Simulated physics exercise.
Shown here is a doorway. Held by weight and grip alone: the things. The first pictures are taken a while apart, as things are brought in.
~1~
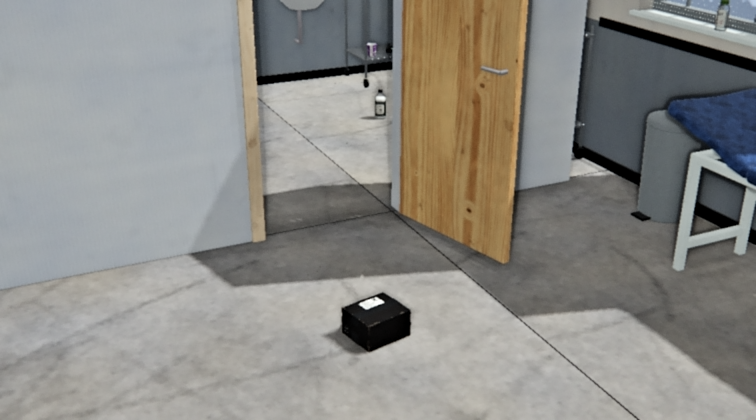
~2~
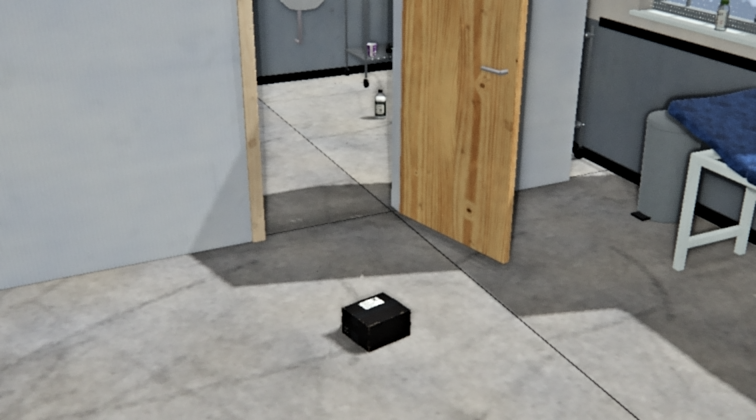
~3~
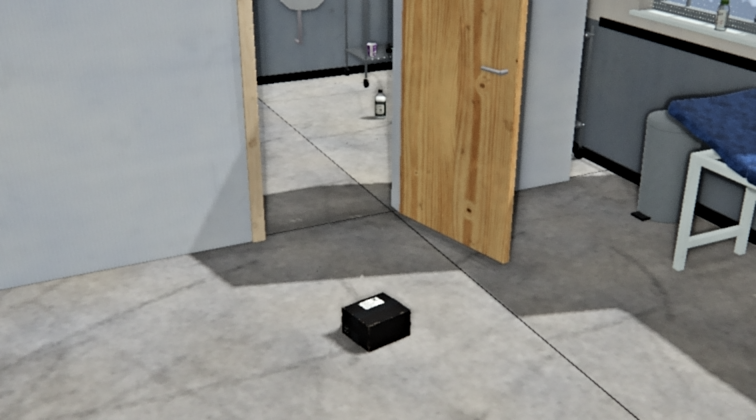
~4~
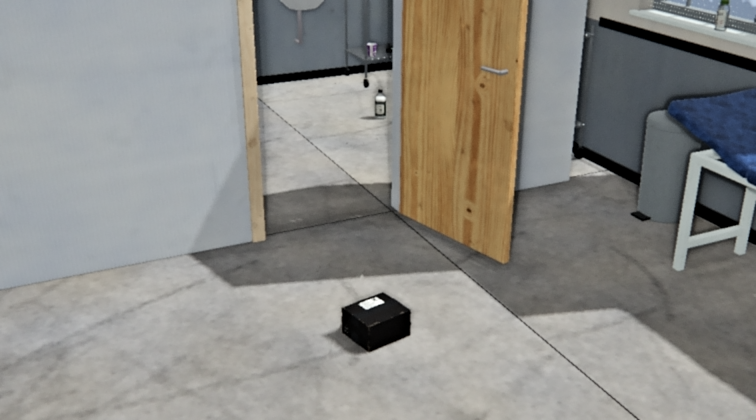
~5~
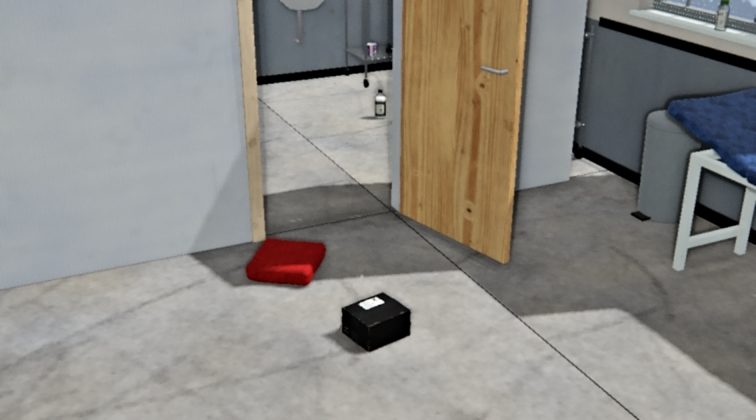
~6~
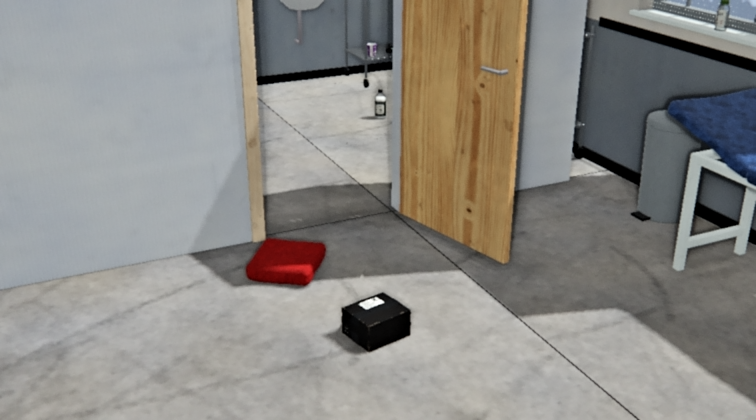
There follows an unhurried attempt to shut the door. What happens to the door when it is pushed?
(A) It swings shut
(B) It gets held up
A, it swings shut.
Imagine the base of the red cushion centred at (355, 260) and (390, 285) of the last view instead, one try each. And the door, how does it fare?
Try 1: Door stays partly open. Try 2: Door ends up flush.
Then, 1.00 s later than the last frame, door at 80°.
Then, 1.80 s later than the last frame, door at 42°.
Then, 2.10 s later than the last frame, door at 27°; red cushion moved a little near (271, 259).
Then, 2.40 s later than the last frame, door at 13°; red cushion moved about its own width near (248, 256).
When it is over, door at 0°; moved from the start, red cushion; black parcel as before. End places, in pixels of the last picture, red cushion near (243, 255).
